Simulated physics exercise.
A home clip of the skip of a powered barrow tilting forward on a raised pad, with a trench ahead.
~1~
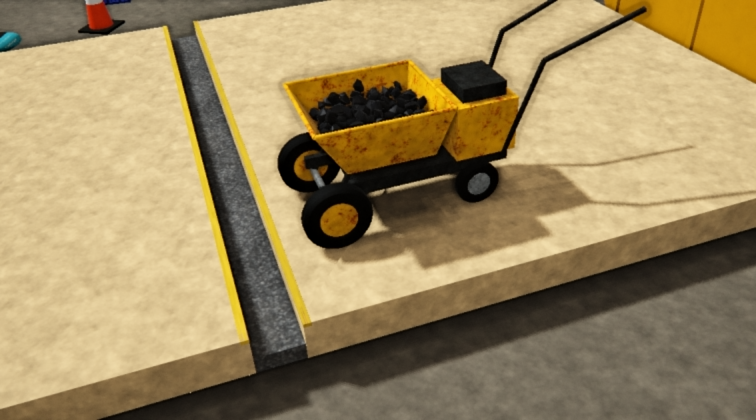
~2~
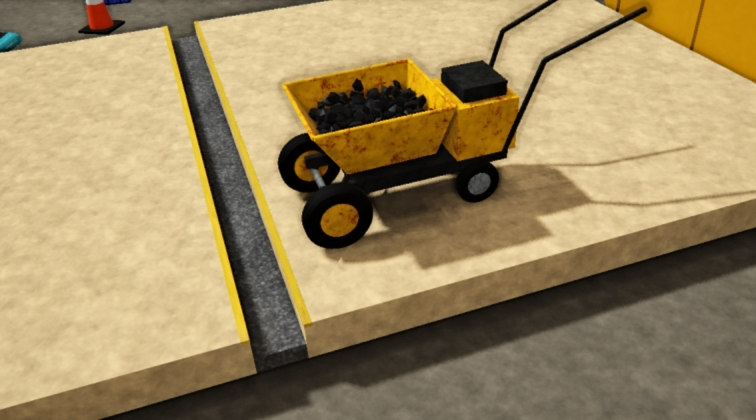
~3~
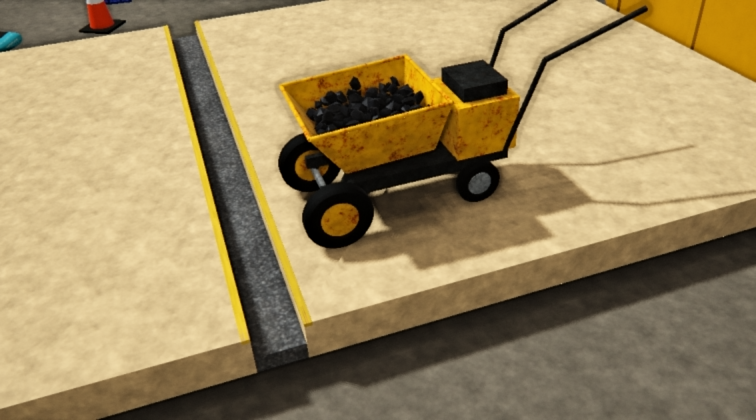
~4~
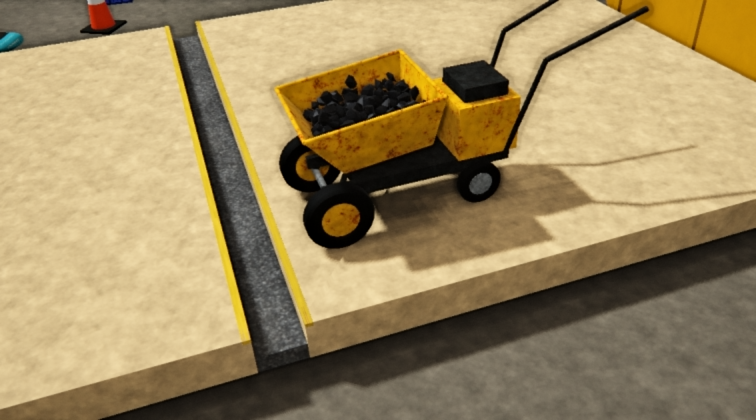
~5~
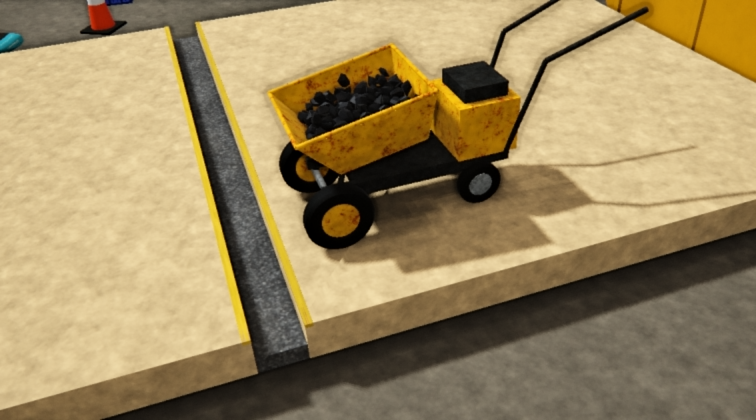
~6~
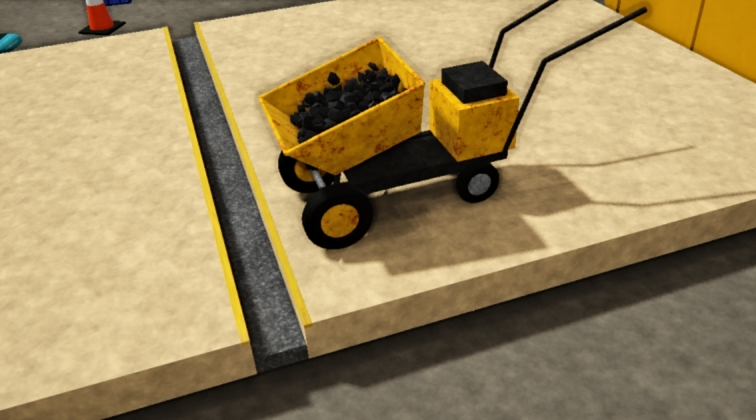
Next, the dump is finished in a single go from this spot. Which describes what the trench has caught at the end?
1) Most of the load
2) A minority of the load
Option 2: A minority of the load.
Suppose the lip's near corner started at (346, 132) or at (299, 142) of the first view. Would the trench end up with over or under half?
With the lip at the first place the share is beyond one half; at the second place it is short of one half.
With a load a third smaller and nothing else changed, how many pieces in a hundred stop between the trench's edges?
30 in a hundred, roughly.
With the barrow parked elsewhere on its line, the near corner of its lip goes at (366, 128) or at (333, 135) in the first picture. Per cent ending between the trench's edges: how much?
Result: 80 in a hundred, then 60 in a hundred.
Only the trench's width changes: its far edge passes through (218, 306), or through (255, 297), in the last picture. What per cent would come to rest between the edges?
I'd say some 50 in a hundred, followed by 10 in a hundred.
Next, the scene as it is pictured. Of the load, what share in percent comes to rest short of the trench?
Result: Close to 0 %.
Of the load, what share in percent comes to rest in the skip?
All told, it is near 0 percent.
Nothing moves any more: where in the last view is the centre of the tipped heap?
Around (199, 243).
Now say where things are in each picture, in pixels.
In the first frame, lip of the skip at (315, 138), level; top of the load at (360, 112), lumps of coal; first edge of the trench at (293, 285); far edge at (234, 301), the trench under half as wide as the skip, and about half as deep as wide.
In the second frame, lip of the skip at (314, 139), level; top of the load at (360, 111).
In the third frame, lip of the skip at (310, 140), tipped barely; top of the load at (369, 104).
In the fourth frame, lip of the skip at (305, 143), tipped a little; top of the load at (376, 101).
In the fifth frame, lip of the skip at (297, 148), tipped a little; top of the load at (379, 102).
In the sixth frame, lip of the skip at (287, 154), tipped clearly; top of the load at (378, 87); first edge of the trench at (294, 286); far edge at (235, 302).
Soon, skip tipped steeply; all in the skip.
A while on, skip tipped right over; most in the skip; a stray few in or heaped over the trench; a small part beyond it; a stray few falling.
Towards the end, skip tipped right over; a small part in the skip; about a quarter in or heaped over the trench; about two thirds beyond it.
Finally, skip tipped right over; a stray few in the skip; about a third in or heaped over the trench; about two thirds beyond it.
